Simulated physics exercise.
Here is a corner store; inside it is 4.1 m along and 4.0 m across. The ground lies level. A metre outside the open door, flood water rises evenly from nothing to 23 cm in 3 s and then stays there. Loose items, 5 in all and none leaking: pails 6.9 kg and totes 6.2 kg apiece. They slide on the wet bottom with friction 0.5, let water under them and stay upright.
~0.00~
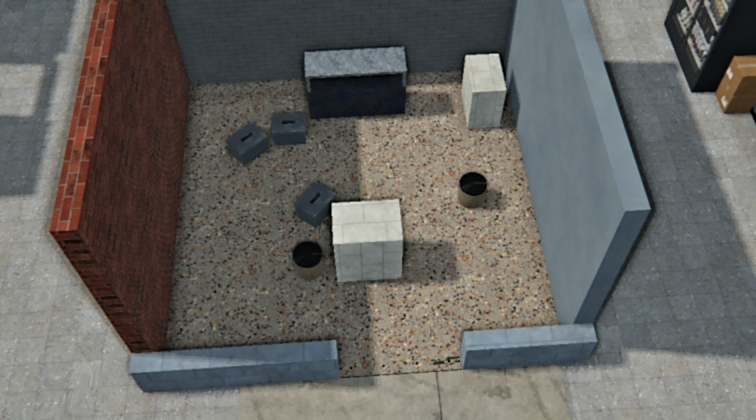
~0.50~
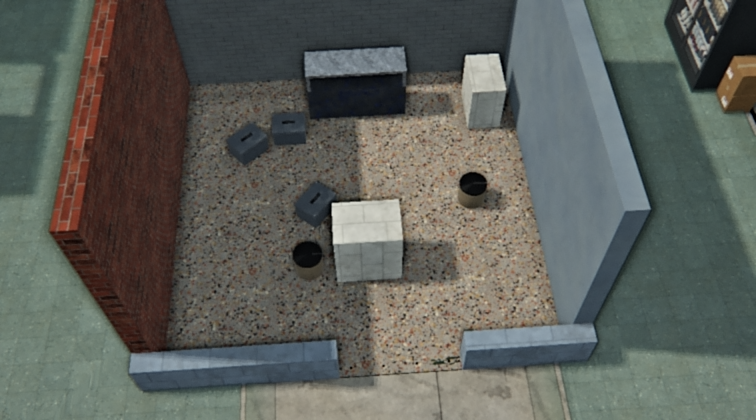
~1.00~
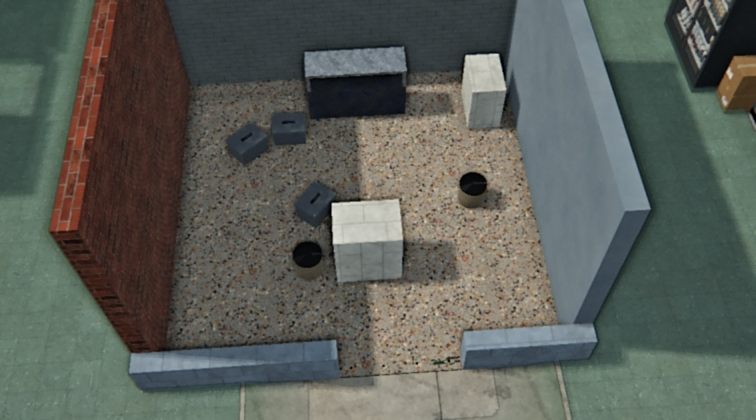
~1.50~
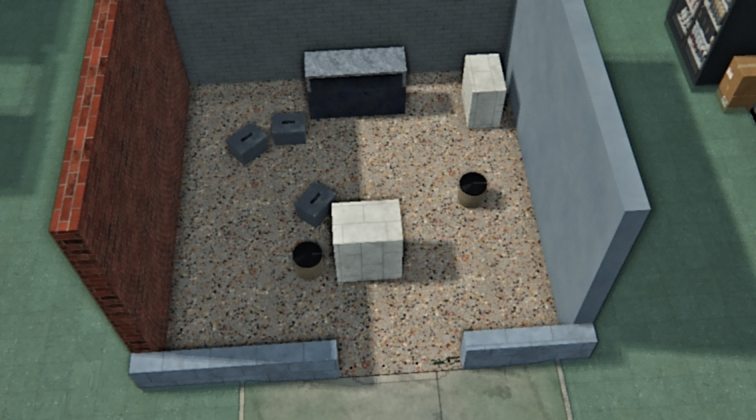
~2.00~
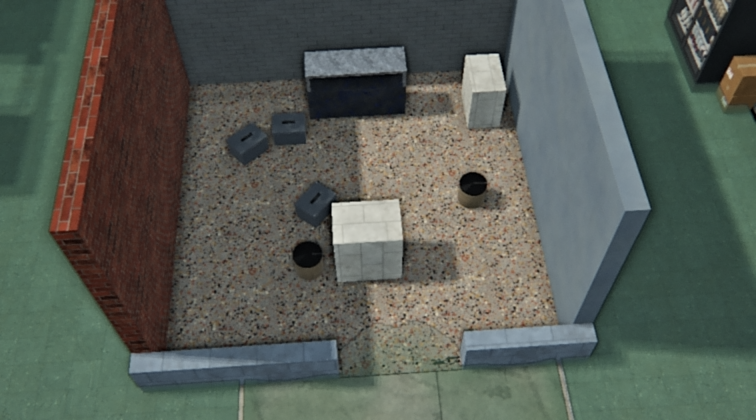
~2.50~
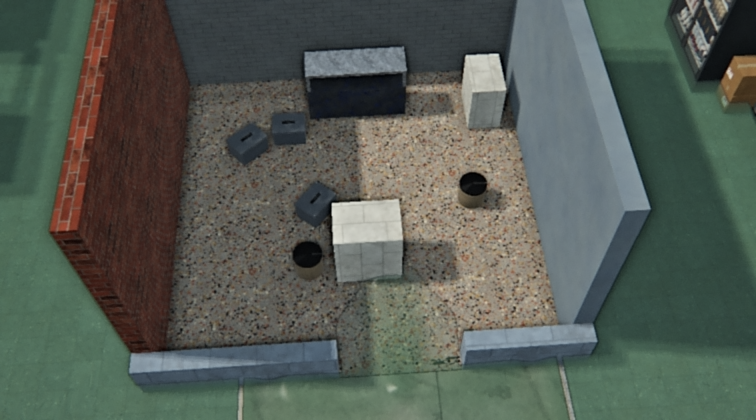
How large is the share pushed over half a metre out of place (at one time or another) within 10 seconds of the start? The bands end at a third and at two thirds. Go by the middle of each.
That comes to one to two thirds.
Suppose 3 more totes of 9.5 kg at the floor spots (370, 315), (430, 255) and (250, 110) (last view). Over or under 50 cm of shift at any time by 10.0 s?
In turn: Over, more, short of it.
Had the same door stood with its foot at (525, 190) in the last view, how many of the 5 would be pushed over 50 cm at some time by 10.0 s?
Then 4.
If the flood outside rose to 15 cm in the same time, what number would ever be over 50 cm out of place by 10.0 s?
Then 0.
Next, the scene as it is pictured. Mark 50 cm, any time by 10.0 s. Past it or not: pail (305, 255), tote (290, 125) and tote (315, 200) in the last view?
In that order: Under, over, less.
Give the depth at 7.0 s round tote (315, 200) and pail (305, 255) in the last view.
About 1 and 3 cm.
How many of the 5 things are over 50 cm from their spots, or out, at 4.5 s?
0 of them.
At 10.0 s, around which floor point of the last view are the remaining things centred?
At about (289, 176).
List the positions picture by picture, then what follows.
A pail at (473, 183), on the bottom; a tote at (247, 138), on the bottom; water covers 0.0 m2; 0 of 5 have shifted, in the first picture.
A pail at (473, 183) rests on the ground; a tote at (247, 138) rests on the ground; water covers 0.0 m2; 0 of 5 have shifted, in the second picture.
A pail at (473, 183) rests on the ground; a tote at (247, 138) rests on the ground; water covers 0.0 m2; 0 of 5 have shifted, in the third picture.
A pail at (473, 183) rests on the ground; a tote at (247, 138) rests on the ground; water covers 0.0 m2; 0 of 5 have shifted, in the fourth picture.
A pail at (473, 183) rests on the ground; a tote at (247, 138) rests on the ground; 0.3 m2 under water; 0 of 5 have shifted, in the fifth picture.
A pail at (473, 183) rests on the ground; a tote at (247, 138), on the bottom; water covers 0.9 m2; 0 of 5 have shifted, in the sixth picture.
After 3.5 s 0 of 5 are over 50 cm from their spots; 0 afloat.
After 4.5 s 0 of 5 are over 50 cm from their spots; 0 afloat.
After 7.0 s 1 of 5 are over 50 cm from their spots; 0 afloat.
After 10.0 s 2 of 5 are over 50 cm from their spots, and 2 have been at some point; 3 afloat.
